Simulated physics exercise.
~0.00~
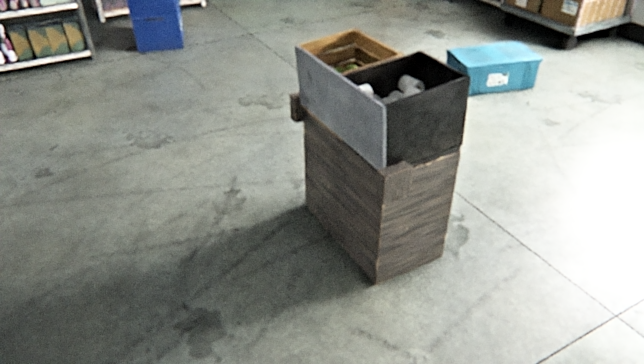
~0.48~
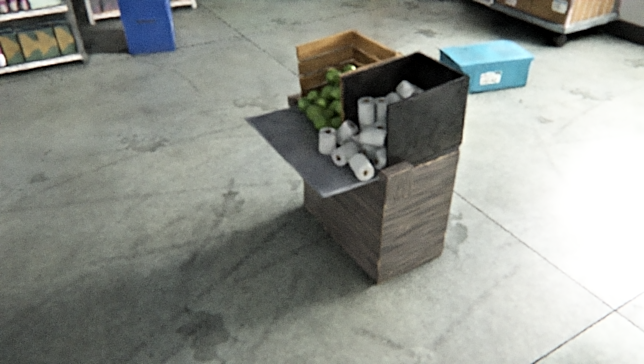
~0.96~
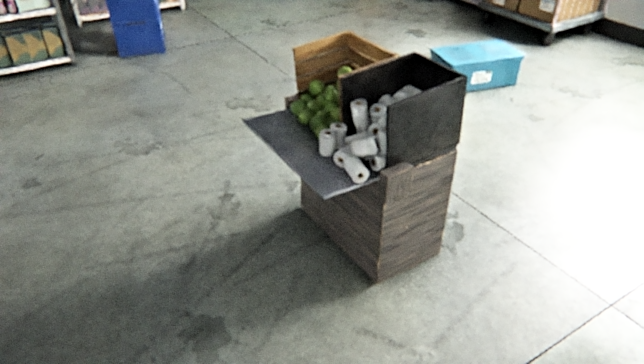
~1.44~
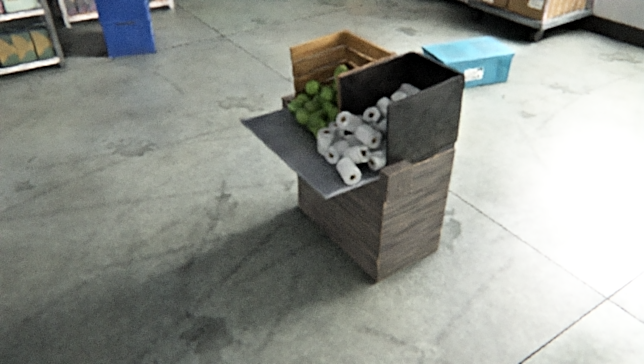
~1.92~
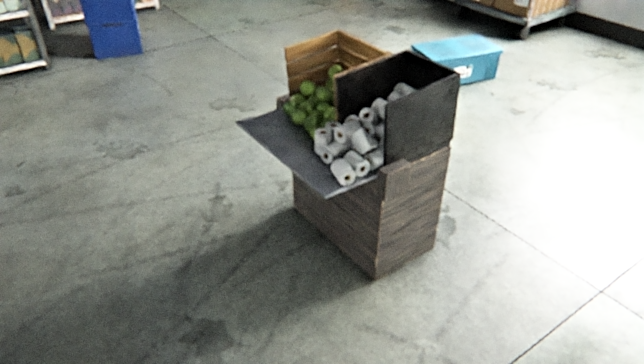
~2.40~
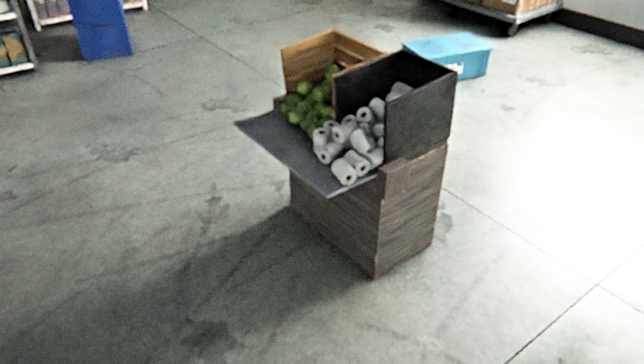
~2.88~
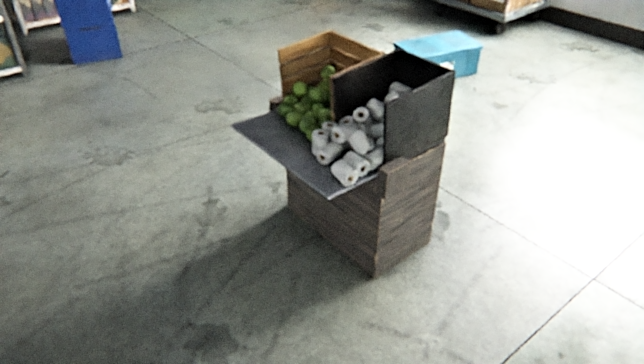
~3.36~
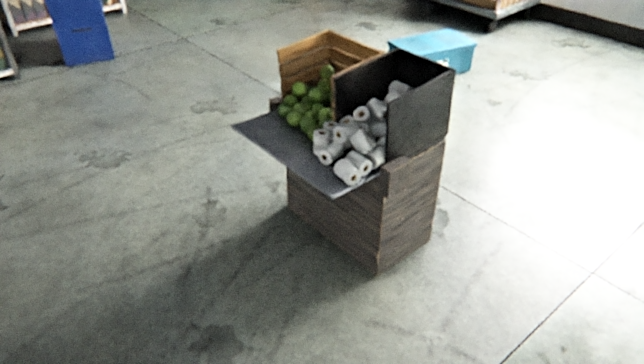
On the concrete floor of a storage area with shelves and a blue box behind, a black bin and a wooden bin sit side by side on a wood-grained stand. At first a grey flap stands upright across their open ends. The flap swings down to the left, and white paper rolls and green apples tumble forward onto it. The rolls shift a little more, then settle in a heap beside the apples. The view drifts slightly sideways while the flap stays lowered, and at the end nothing has fallen to the floor.
